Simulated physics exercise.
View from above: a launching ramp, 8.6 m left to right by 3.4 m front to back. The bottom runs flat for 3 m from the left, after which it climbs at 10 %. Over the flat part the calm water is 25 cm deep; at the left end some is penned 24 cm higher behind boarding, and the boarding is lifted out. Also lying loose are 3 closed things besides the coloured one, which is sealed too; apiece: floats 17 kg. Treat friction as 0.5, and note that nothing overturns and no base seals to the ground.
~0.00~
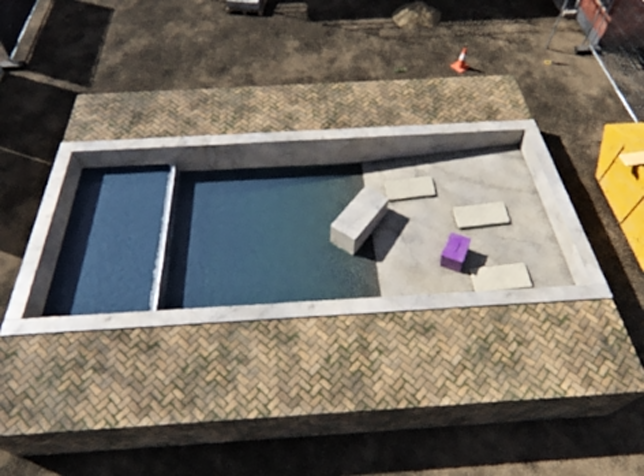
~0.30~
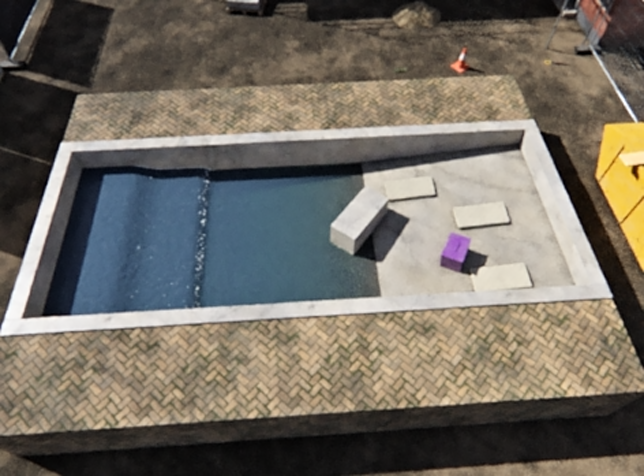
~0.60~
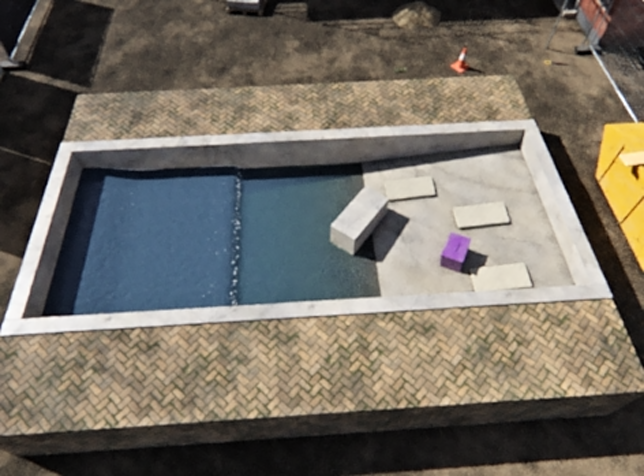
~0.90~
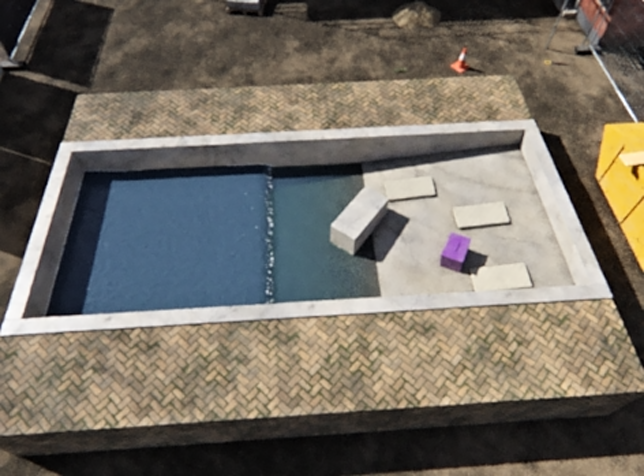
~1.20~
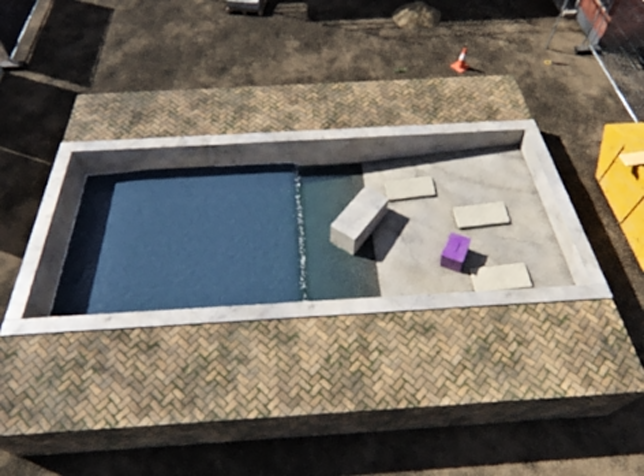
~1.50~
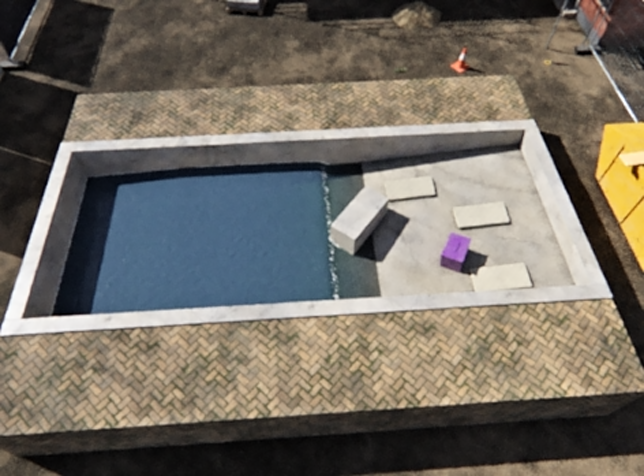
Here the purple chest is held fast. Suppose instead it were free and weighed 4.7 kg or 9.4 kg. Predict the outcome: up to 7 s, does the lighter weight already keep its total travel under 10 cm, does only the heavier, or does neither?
Answer: Neither.
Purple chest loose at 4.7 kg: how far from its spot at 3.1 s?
It would be some 20 cm from its spot.
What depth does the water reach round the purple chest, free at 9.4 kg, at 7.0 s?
5 cm, roughly.
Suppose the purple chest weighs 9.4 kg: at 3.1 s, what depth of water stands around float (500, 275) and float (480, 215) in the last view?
About 1 and 0 cm.
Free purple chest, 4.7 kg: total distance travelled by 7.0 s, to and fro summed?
Close to 250 centimetres all told.
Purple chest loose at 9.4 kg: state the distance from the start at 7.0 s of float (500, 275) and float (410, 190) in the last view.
They sit 10 cm and 200 cm away, in the order given.
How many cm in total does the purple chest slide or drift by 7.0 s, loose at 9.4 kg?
Roughly 150 centimetres.
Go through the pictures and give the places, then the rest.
The first frame shows the purple chest at (459, 247), on the bottom; 18.0 m2 under water; 0 of 4 have shifted.
The second frame shows the purple chest at (459, 247), on the bottom; 18.0 m2 under water; 0 of 4 have shifted.
The third frame shows the purple chest at (459, 247) rests on the ground; 18.0 m2 under water; 0 of 4 have shifted.
The fourth frame shows the purple chest at (459, 247) rests on the ground; 18.0 m2 under water; 0 of 4 have shifted.
The fifth frame shows the purple chest at (459, 247), on the bottom; water covers 18.0 m2; 0 of 4 have shifted.
The sixth frame shows the purple chest at (459, 247) rests on the ground; water covers 18.0 m2; 0 of 4 have shifted.
After 2.1 s the purple chest would be 0 cm from its start with 4.7 kg and 0 cm from its start with 9.4 kg; 0 cm of water round it then.
After 3.1 s the purple chest would be 19 cm from its start with 4.7 kg and 5 cm from its start with 9.4 kg; 4 cm of water round it then.
After 4.9 s the purple chest would be 54 cm from its start with 4.7 kg and 36 cm from its start with 9.4 kg; 5 cm of water round it then.
After 7.0 s the purple chest would be 120 cm from its start with 4.7 kg and 80 cm from its start with 9.4 kg; 5 cm of water round it then.
